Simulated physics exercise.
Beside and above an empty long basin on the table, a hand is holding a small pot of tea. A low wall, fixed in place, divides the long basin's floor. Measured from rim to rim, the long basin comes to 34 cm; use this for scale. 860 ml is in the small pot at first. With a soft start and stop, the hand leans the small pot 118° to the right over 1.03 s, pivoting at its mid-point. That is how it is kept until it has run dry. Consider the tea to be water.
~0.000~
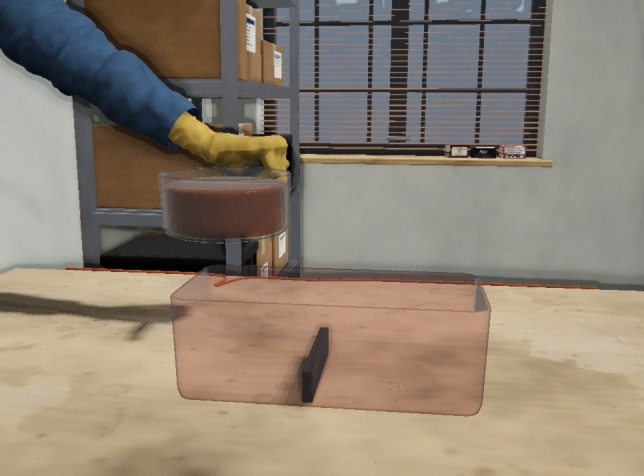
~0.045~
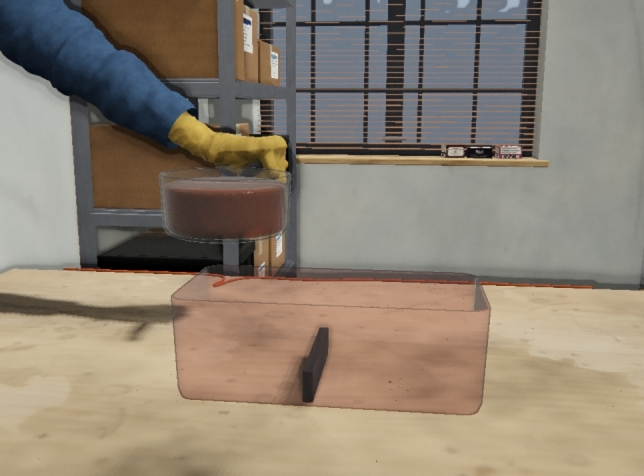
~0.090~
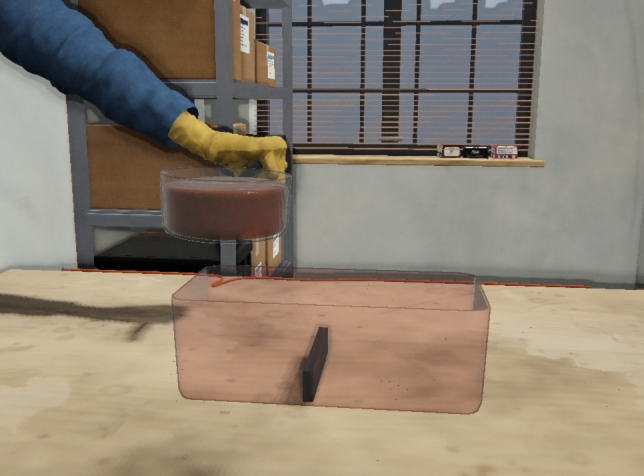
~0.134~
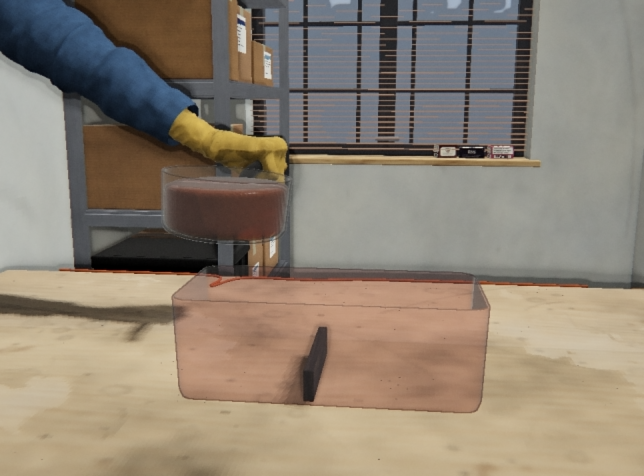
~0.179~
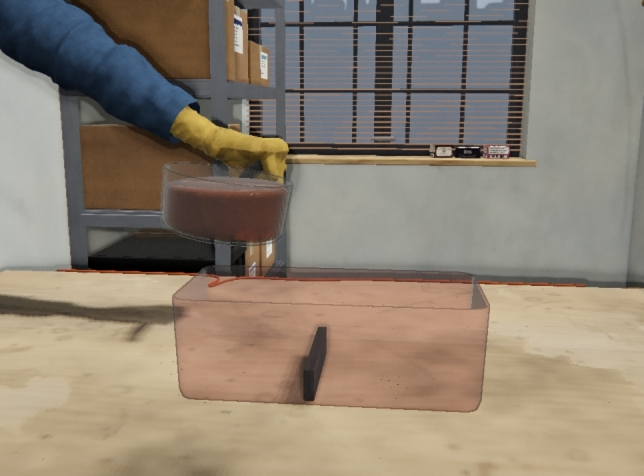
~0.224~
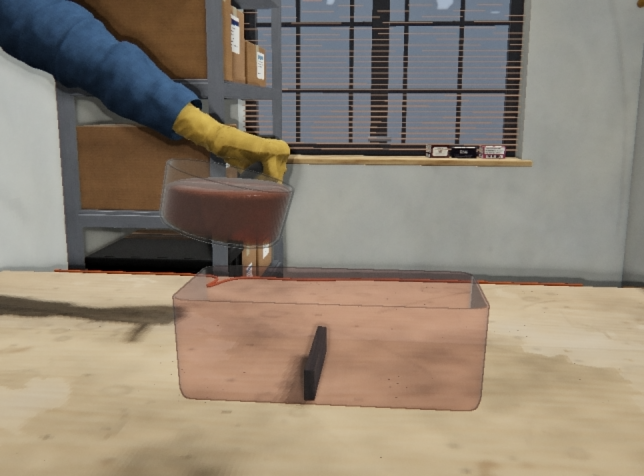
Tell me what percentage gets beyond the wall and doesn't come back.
Around 65 % gets beyond the wall and stays.
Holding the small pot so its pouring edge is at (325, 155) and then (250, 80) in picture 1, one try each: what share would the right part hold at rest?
Respectively about 80 and 50 percent.
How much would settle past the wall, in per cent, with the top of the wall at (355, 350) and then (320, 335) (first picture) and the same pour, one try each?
The first gives near 20 per cent and the second near 60 per cent.
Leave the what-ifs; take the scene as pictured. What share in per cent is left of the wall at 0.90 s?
Around 30 in a hundred.
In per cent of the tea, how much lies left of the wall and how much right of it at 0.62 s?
I'd say some 2 on the left and some 30 on the right.
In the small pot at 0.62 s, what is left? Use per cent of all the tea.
Near 38 in a hundred.
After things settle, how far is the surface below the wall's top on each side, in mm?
I'd say some 24 mm on the left and some 18 mm on the right.
After 0.62 s the tilt is 77° and 38 per cent is still to pour, 2 is left of the wall and 29 right of it.
After 0.90 s the tilt is 114° and 3 per cent is still to pour, 29 is left of the wall and 65 right of it.
After 1.20 s the tilt is 118° and 0 per cent is still to pour, 34 is left of the wall and 65 right of it.
After 1.53 s the tilt is 118° and 0 per cent is still to pour, 34 is left of the wall and 65 right of it.
In the end 34 per cent lies left of the wall, 65 right of it and 0 outside.
